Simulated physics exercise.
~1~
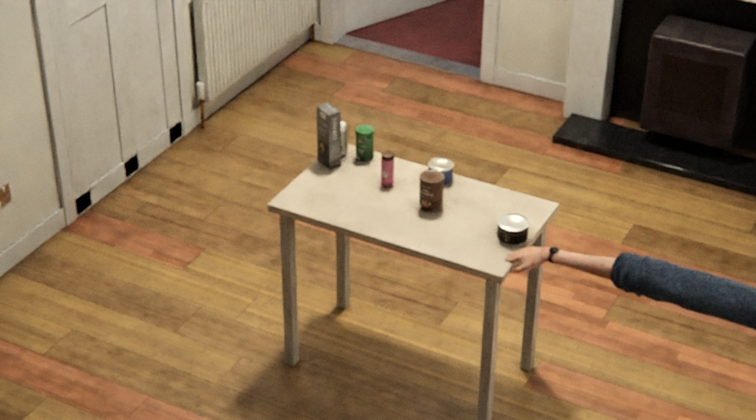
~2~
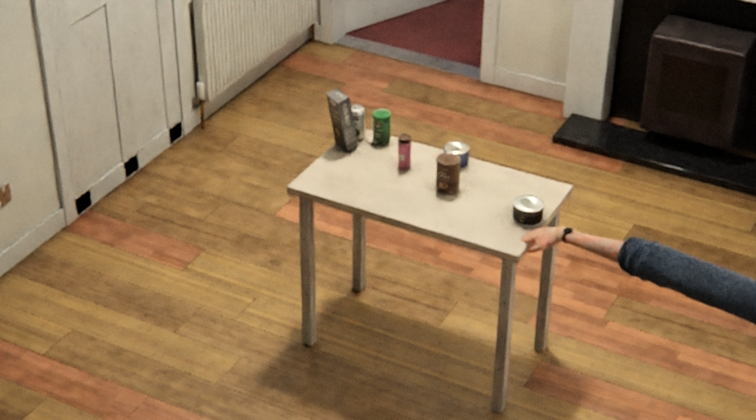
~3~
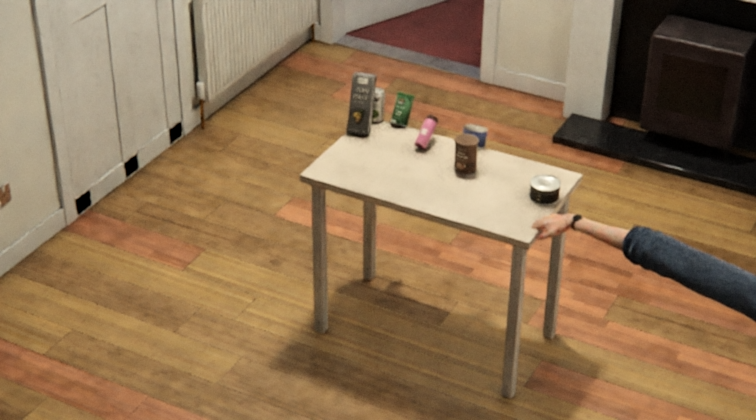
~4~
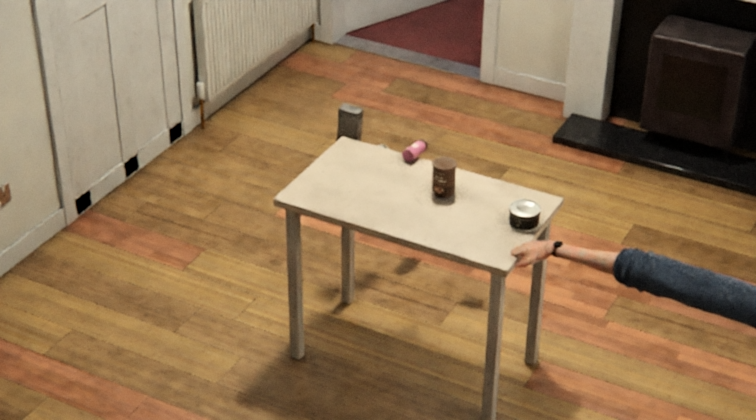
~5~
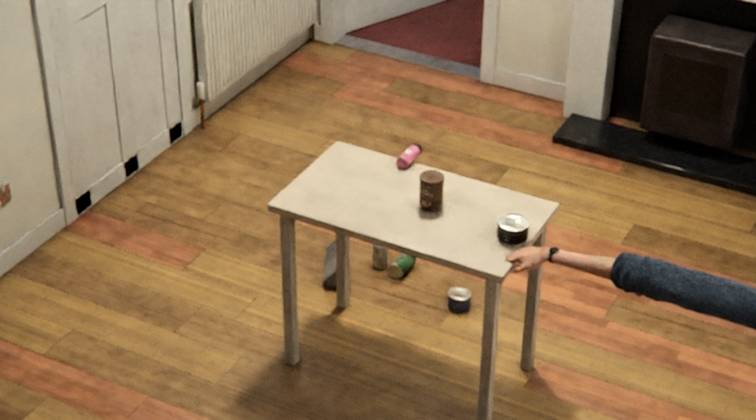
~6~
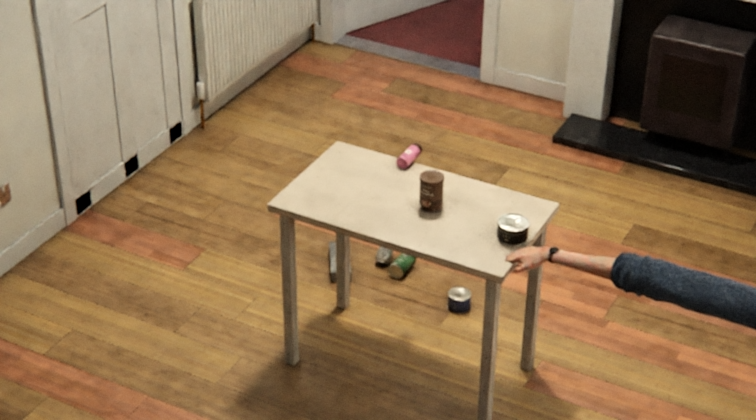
A small table holding a carton, tins and tubs was dragged away by a hand at its corner, then jerked back, and four items tumbled off the far side to the floor, leaving a pink shaker toppled and two containers upright on top.
